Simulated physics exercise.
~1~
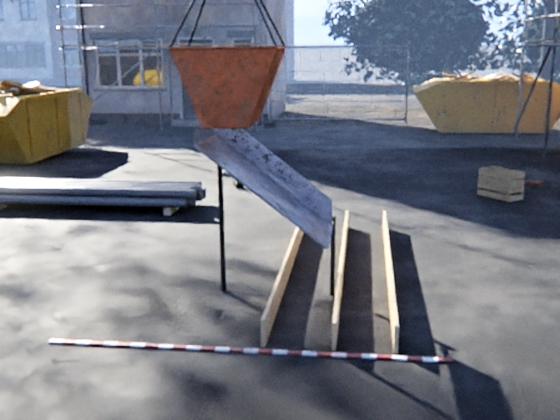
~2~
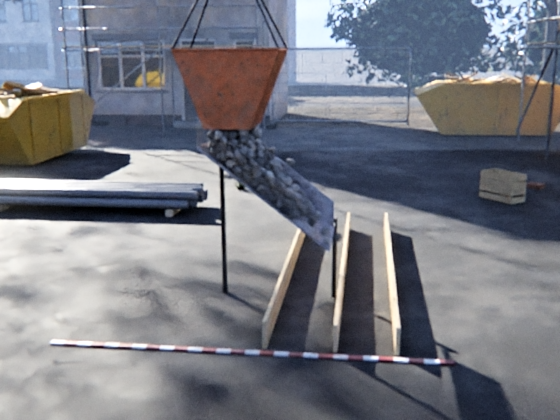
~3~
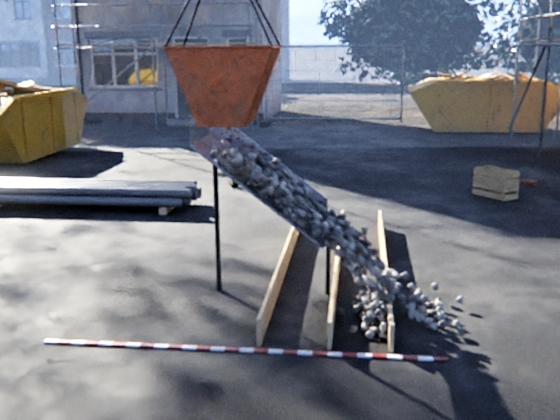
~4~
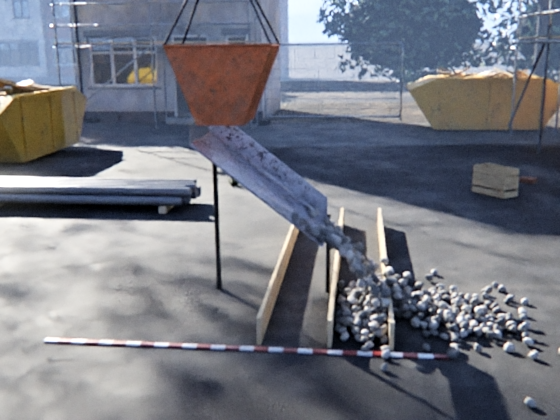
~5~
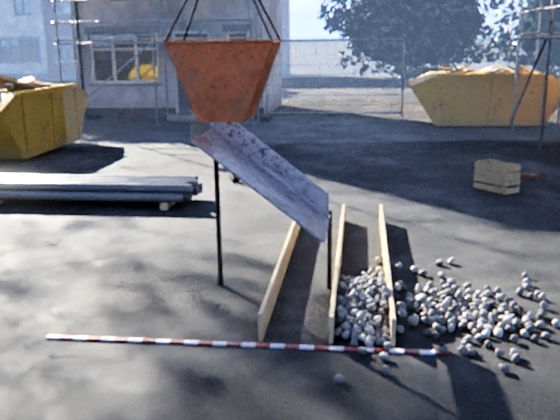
In a paved yard, an orange skip releasing stones down a steel slide, most settling in the right bay, others spilling beyond.
